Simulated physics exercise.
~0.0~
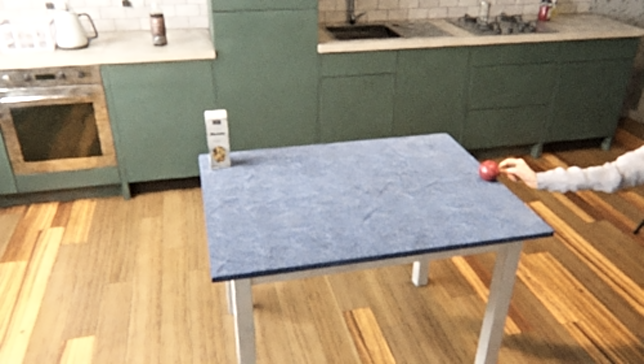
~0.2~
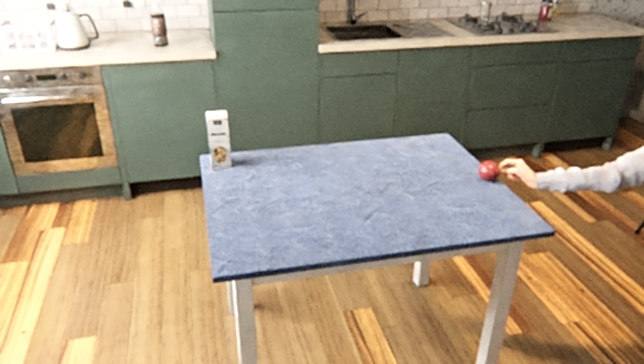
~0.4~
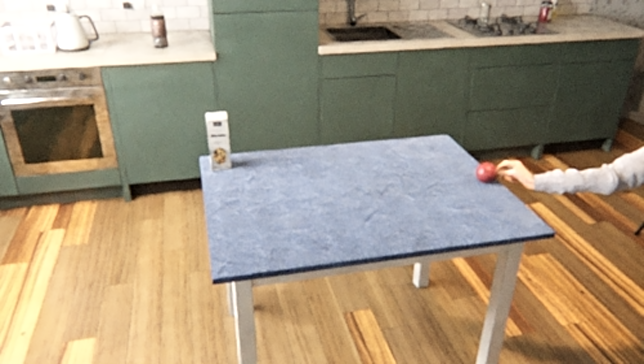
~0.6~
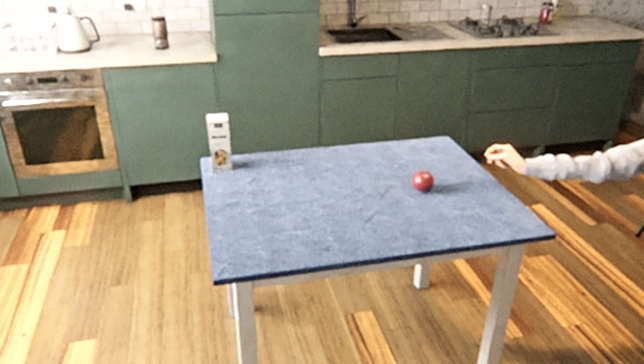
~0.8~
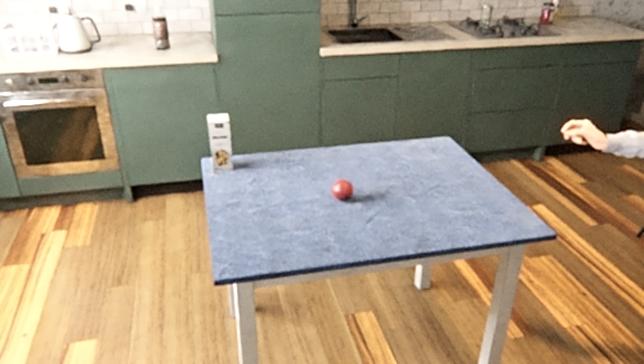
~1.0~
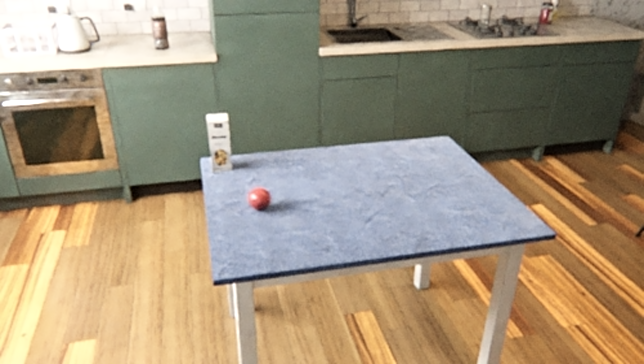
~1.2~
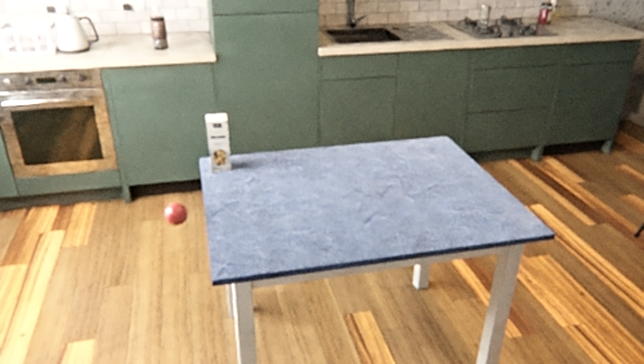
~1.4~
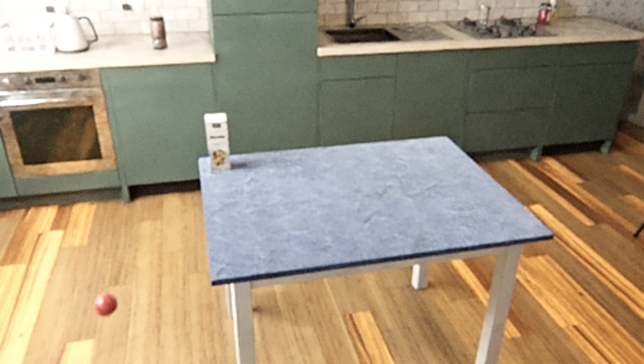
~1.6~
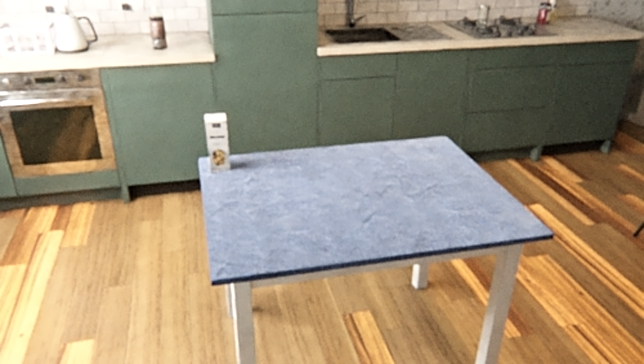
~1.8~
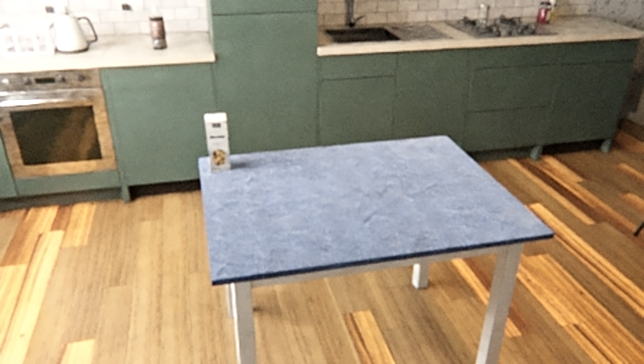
A hand pushes a red apple left across the table and it falls off the edge.
